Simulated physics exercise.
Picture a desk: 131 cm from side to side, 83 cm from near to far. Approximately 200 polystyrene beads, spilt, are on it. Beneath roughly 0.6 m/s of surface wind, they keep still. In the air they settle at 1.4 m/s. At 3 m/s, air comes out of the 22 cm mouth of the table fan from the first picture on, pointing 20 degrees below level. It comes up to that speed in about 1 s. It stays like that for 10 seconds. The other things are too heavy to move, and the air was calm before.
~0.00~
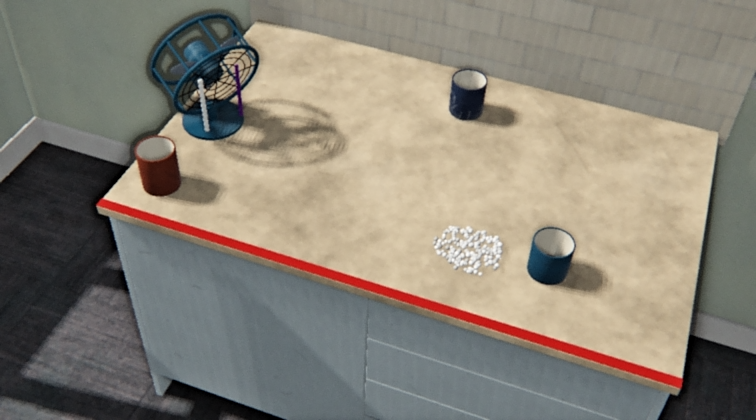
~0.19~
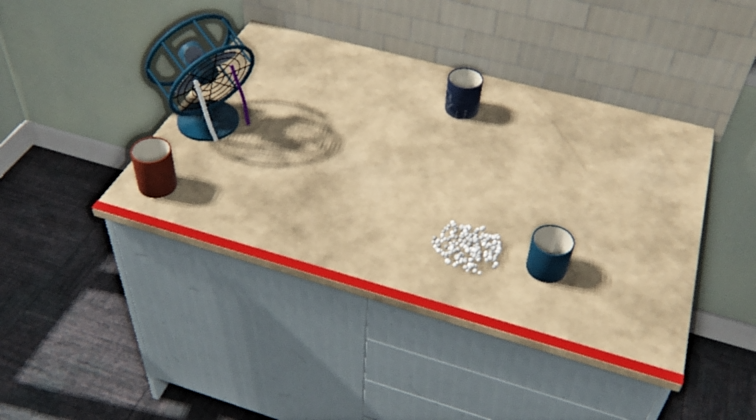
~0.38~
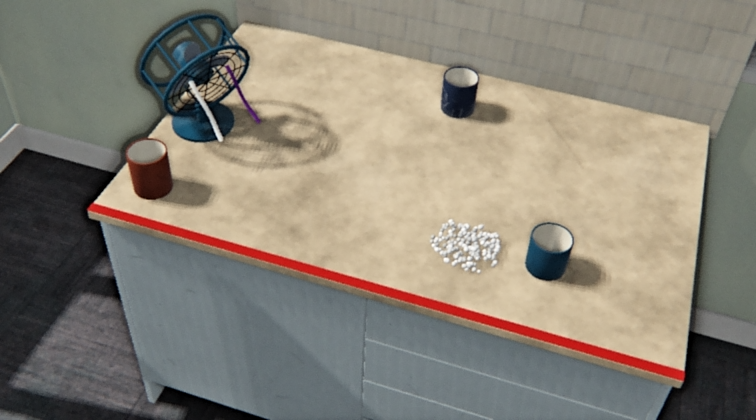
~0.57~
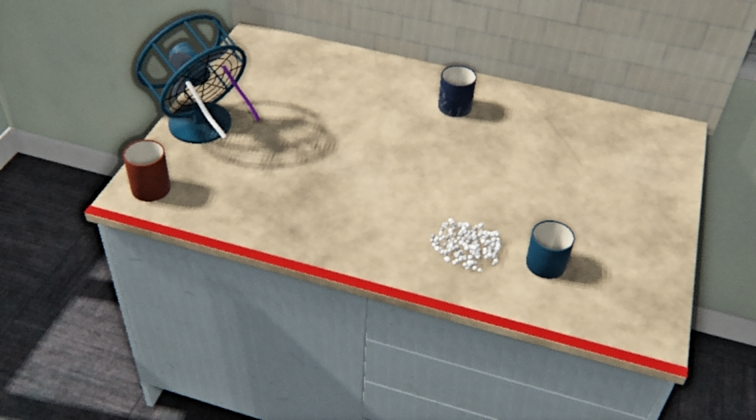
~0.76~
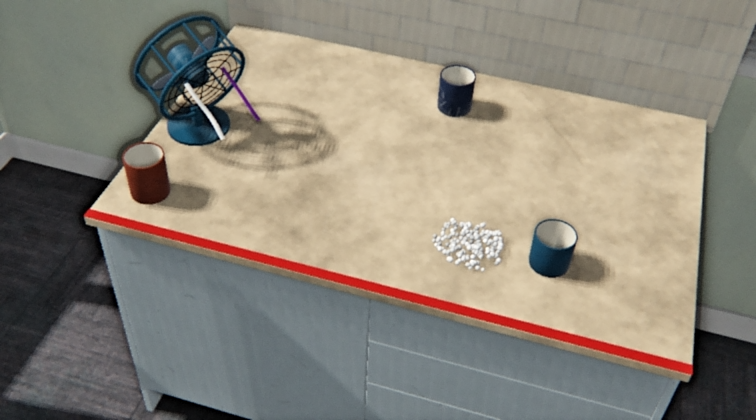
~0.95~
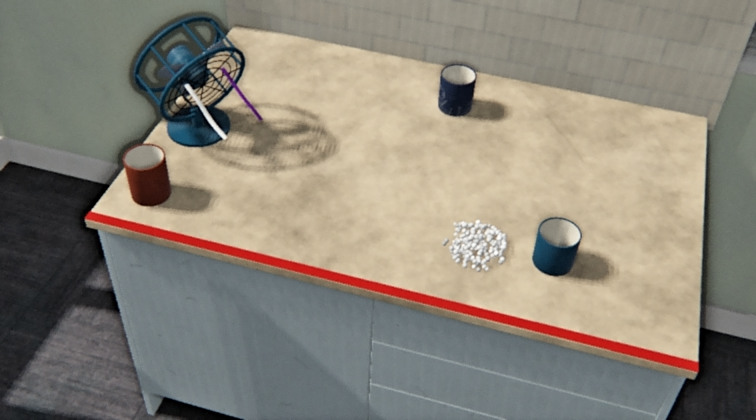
On a desk with a red front edge, a blue table fan blows across the top, where three mugs stand around a patch of small white beads. The ribbons on the fan lift and stream outward while the beads lie still, then the patch shifts slightly to the right.
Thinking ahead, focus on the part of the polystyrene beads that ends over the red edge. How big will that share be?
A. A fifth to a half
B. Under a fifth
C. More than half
A fifth to a half (A).
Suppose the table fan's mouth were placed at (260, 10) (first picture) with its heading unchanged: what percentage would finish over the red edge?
That gives roughly 100 % in the end.
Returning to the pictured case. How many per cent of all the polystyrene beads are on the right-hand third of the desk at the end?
About 0 percent.
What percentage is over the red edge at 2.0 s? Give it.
I'd put it at some 30 %.
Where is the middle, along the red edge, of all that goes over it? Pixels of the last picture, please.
At roughly pixel (665, 365).
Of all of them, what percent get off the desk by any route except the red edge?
Estimate: Near 70 %.
After 2.0 s, 10 % are on the move or not yet settled, 30 % are over the red edge.
After 3.2 s, 0 % are on the move or not yet settled, 30 % are over the red edge.
After 5.5 s, 0 % are on the move or not yet settled, 30 % are over the red edge.
After 10.0 s, at the end, 30 % are over the red edge.
